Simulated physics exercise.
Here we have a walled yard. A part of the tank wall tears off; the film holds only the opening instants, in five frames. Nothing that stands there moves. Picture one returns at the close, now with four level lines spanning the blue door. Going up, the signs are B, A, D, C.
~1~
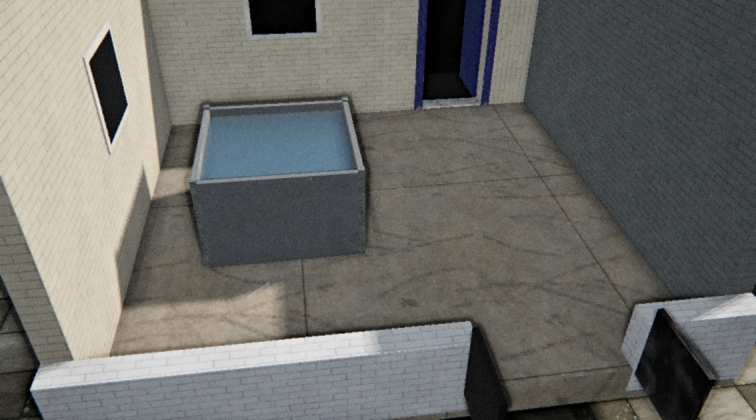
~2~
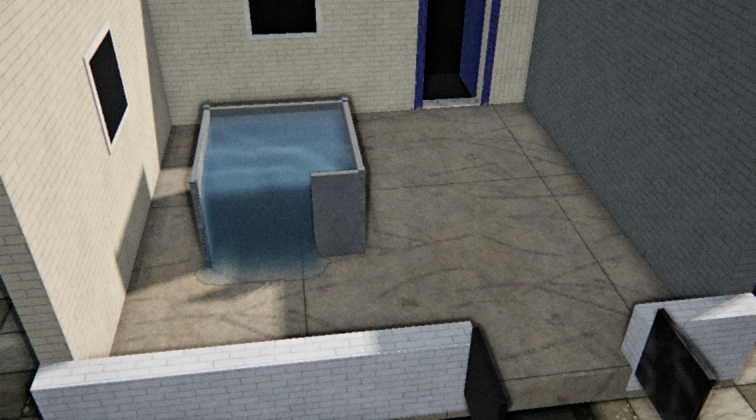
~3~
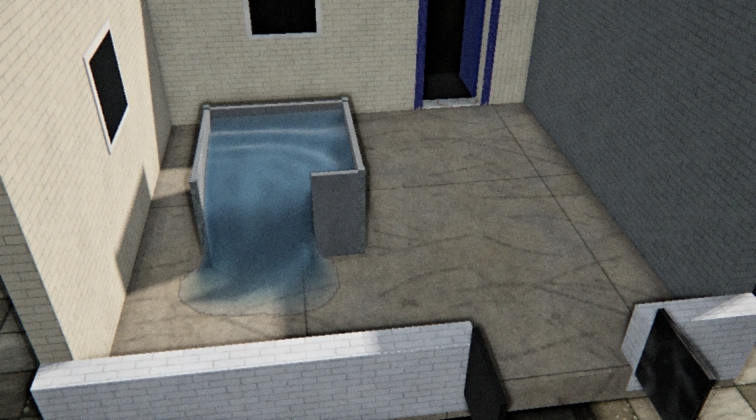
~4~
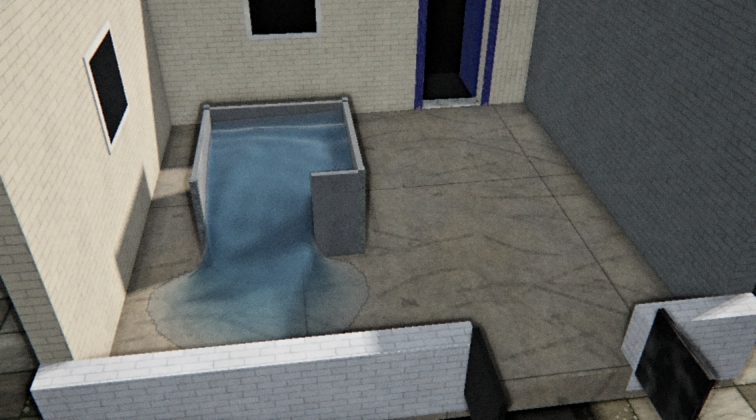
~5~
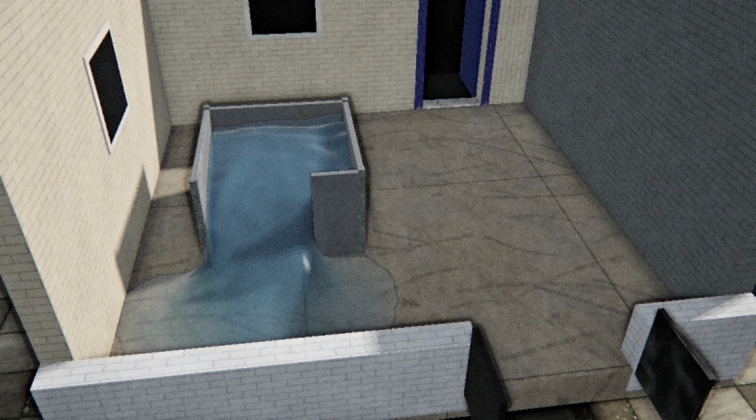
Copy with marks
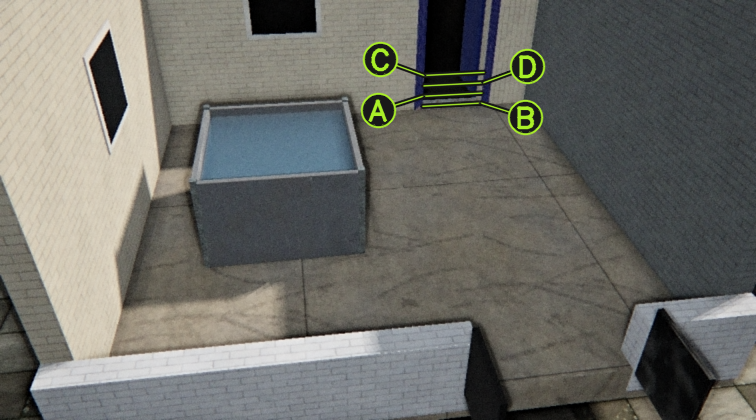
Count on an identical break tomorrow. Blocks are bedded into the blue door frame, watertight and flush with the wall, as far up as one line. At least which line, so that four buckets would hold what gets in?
A will do.
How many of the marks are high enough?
Three.
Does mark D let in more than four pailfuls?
No.
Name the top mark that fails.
That would be B.
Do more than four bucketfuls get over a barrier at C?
No.
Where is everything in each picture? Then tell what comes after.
In the first picture, water in the tank at rest, its middle at (278, 144); foot of the blue doorway at (451, 107); open gate at (555, 308).
In the second picture, 1 % of the ground under water, visible out to (205, 274).
In the third picture, 4 % of the ground under water, visible out to (317, 301).
In the fourth picture, 9 % of the ground under water, visible out to (163, 303).
In the fifth picture, 14 % of the ground under water, visible out to (144, 326).
In lime, A at (452, 94); B at (451, 104); C at (454, 73); D at (453, 84); from the bottom up B, A, D, C.
Choosing A, nothing gets over.
Choosing B, some 15 bucketfuls get in.
Choosing C, nothing gets over.
Choosing D, nothing gets over.
